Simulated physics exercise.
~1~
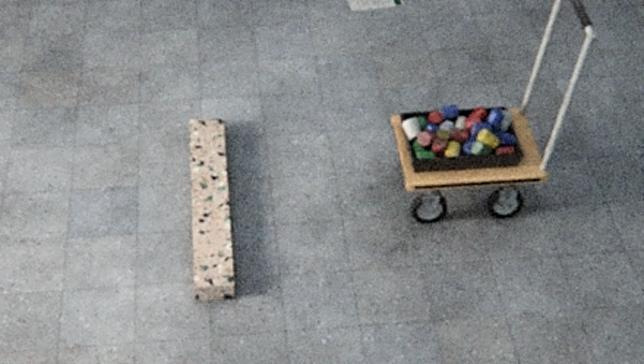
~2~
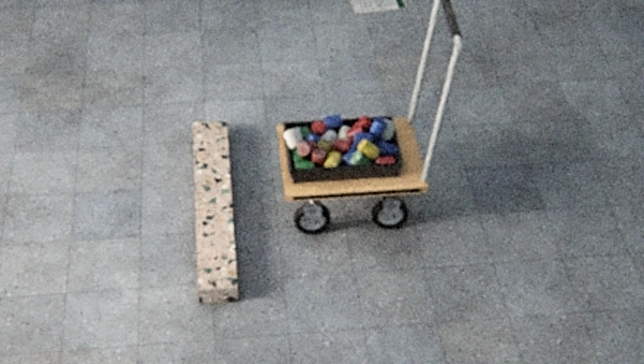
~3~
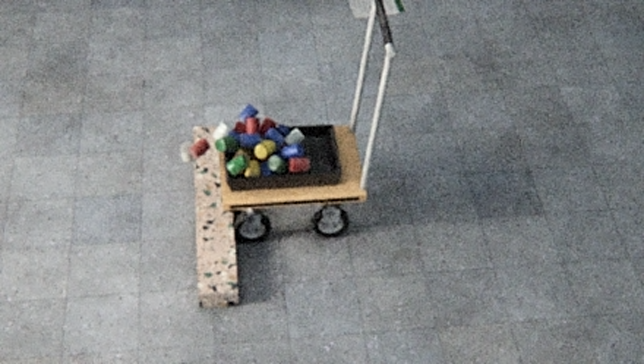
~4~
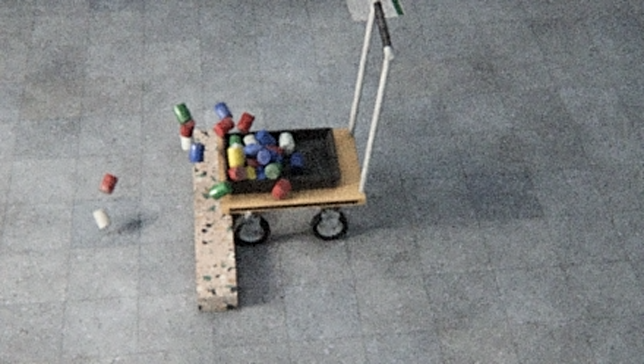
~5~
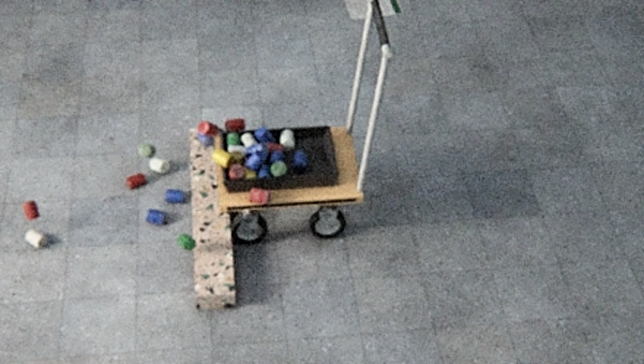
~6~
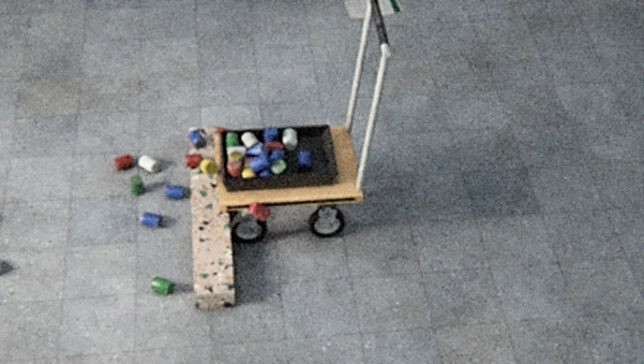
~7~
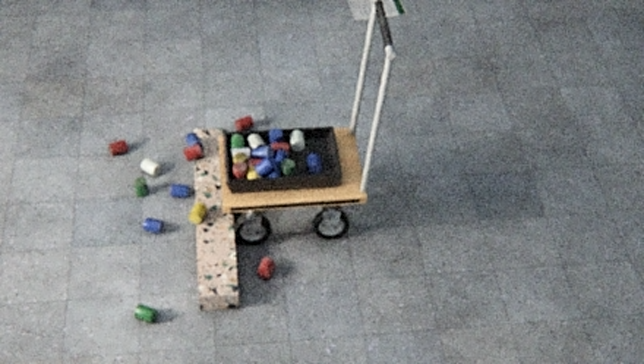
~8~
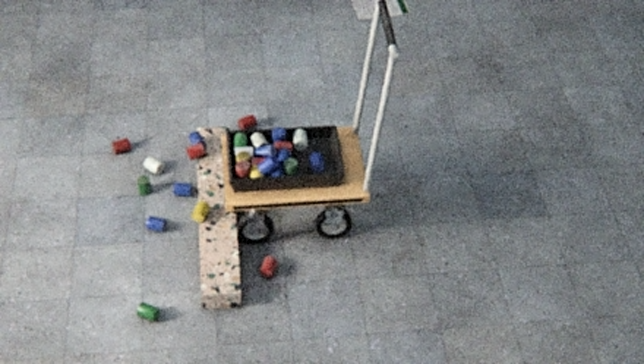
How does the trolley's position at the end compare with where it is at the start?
The trolley starts over on the right side, well clear of the low step, and by the end it stands further left, right up against the step.
